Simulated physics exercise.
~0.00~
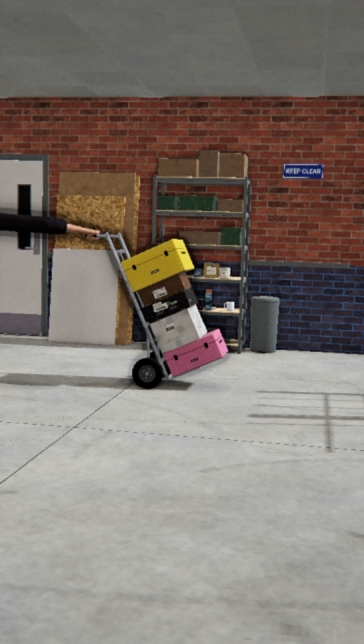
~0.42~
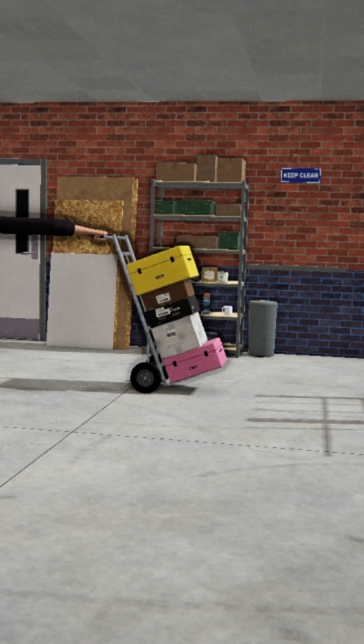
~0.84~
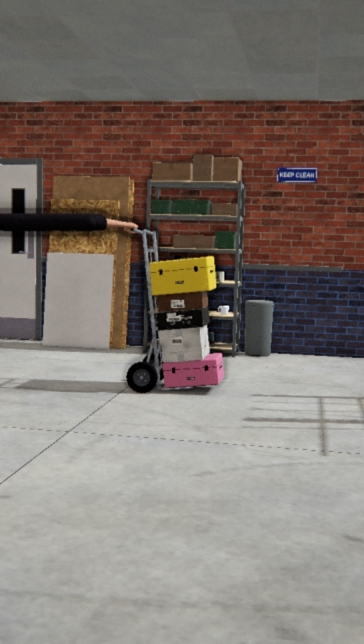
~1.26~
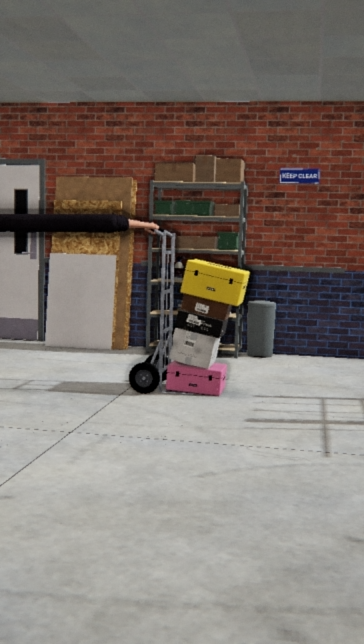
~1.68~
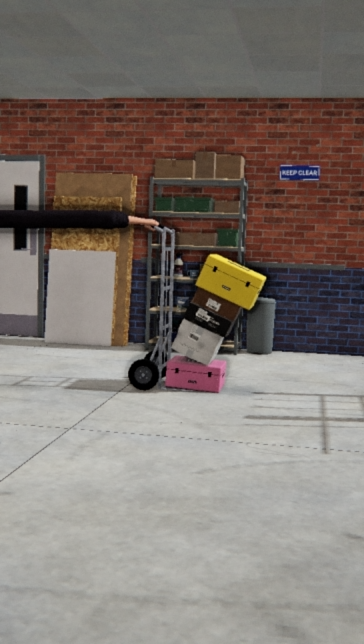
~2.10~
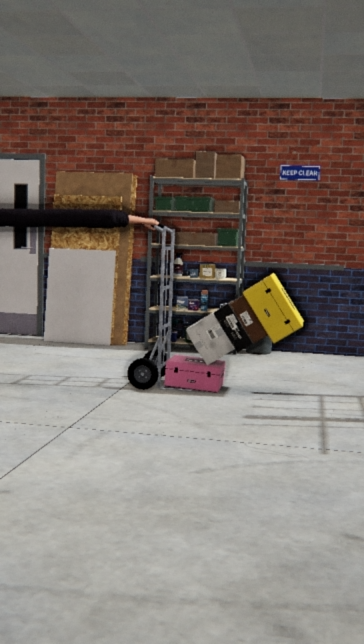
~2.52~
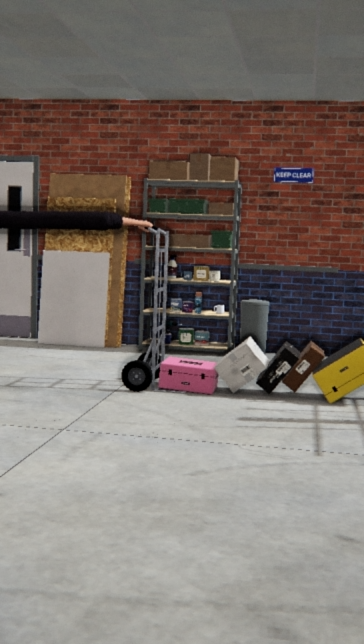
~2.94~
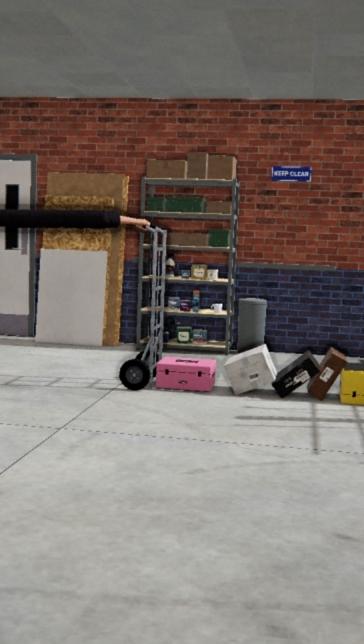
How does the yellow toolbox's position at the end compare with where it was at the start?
At the start the yellow toolbox sits on top of the stack on the tilted sack truck. By the end it lies on the floor at the far right, beyond the other fallen boxes.
A tilted sack truck carries a stack of boxes in a brick-walled storeroom, seen from the side by a slightly swaying camera. A yellow toolbox sits on top, with brown, black and white boxes below it and a pink toolbox at the bottom. A dark-sleeved arm reaching in from the left holds the handle as the truck swings upright. The upper boxes lean to the right and topple together, while the pink toolbox stays on the plate. They end up strewn across the floor to the right, the yellow one farthest away, beside the upright truck.
